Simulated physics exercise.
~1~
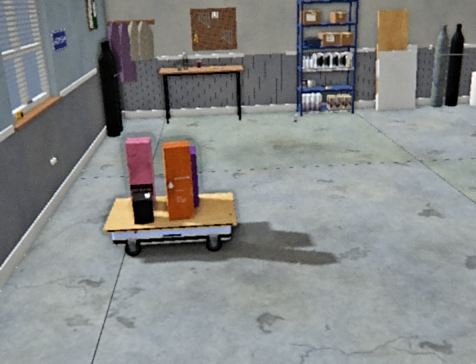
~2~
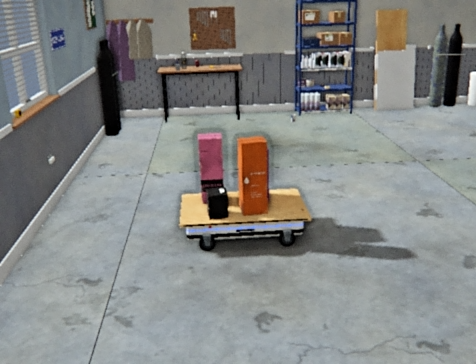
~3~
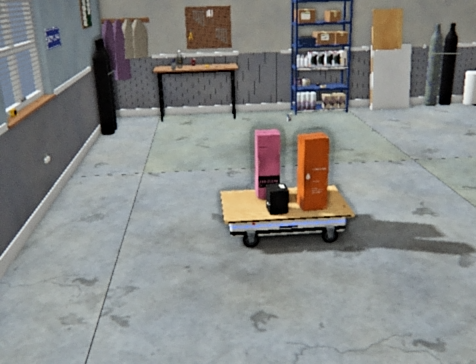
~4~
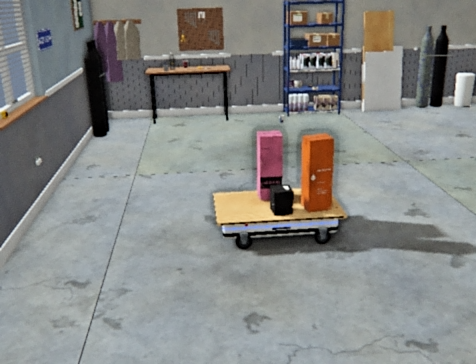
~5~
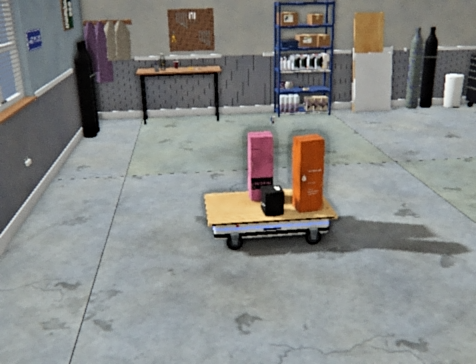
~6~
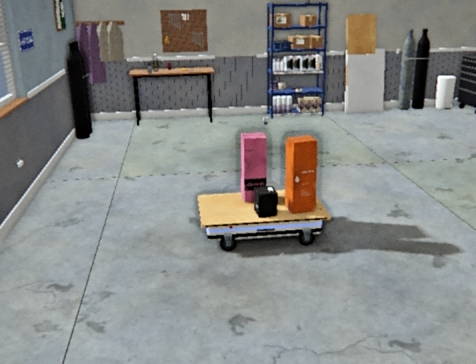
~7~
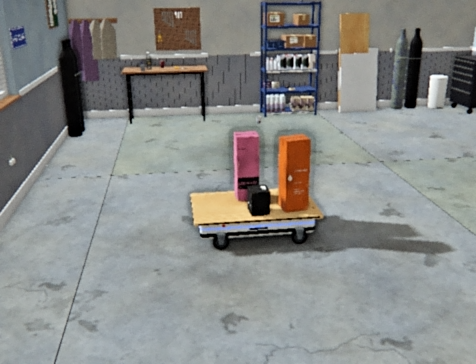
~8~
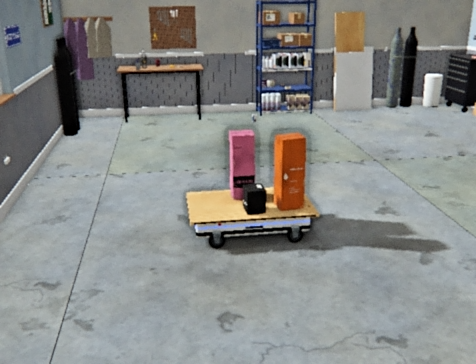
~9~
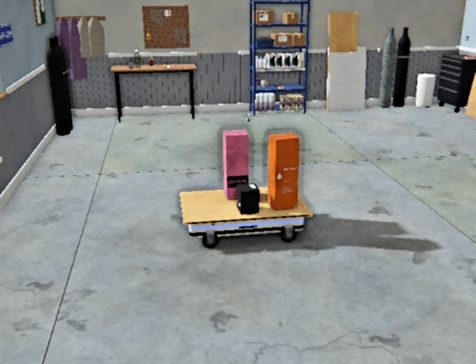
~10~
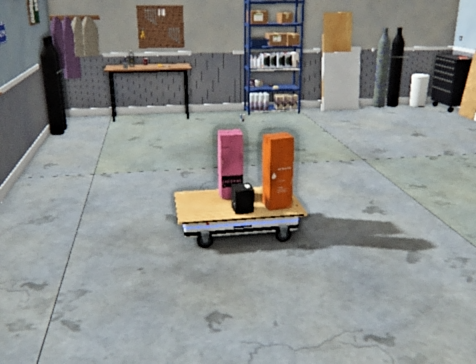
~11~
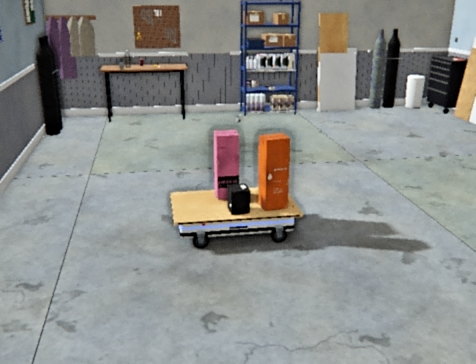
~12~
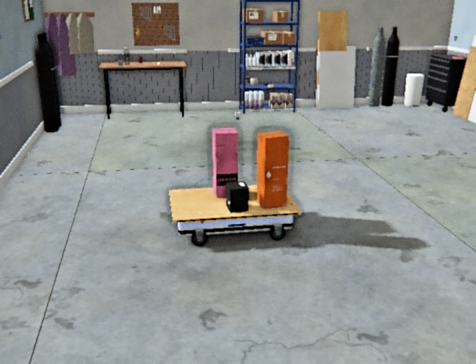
In a workshop with a bench and shelving along the back wall, a flat cart carrying pink, orange and purple boxes and a small black parcel rolls right and stops, then stays put as the view pans slightly right, with the pink box, orange box and parcel still upright.
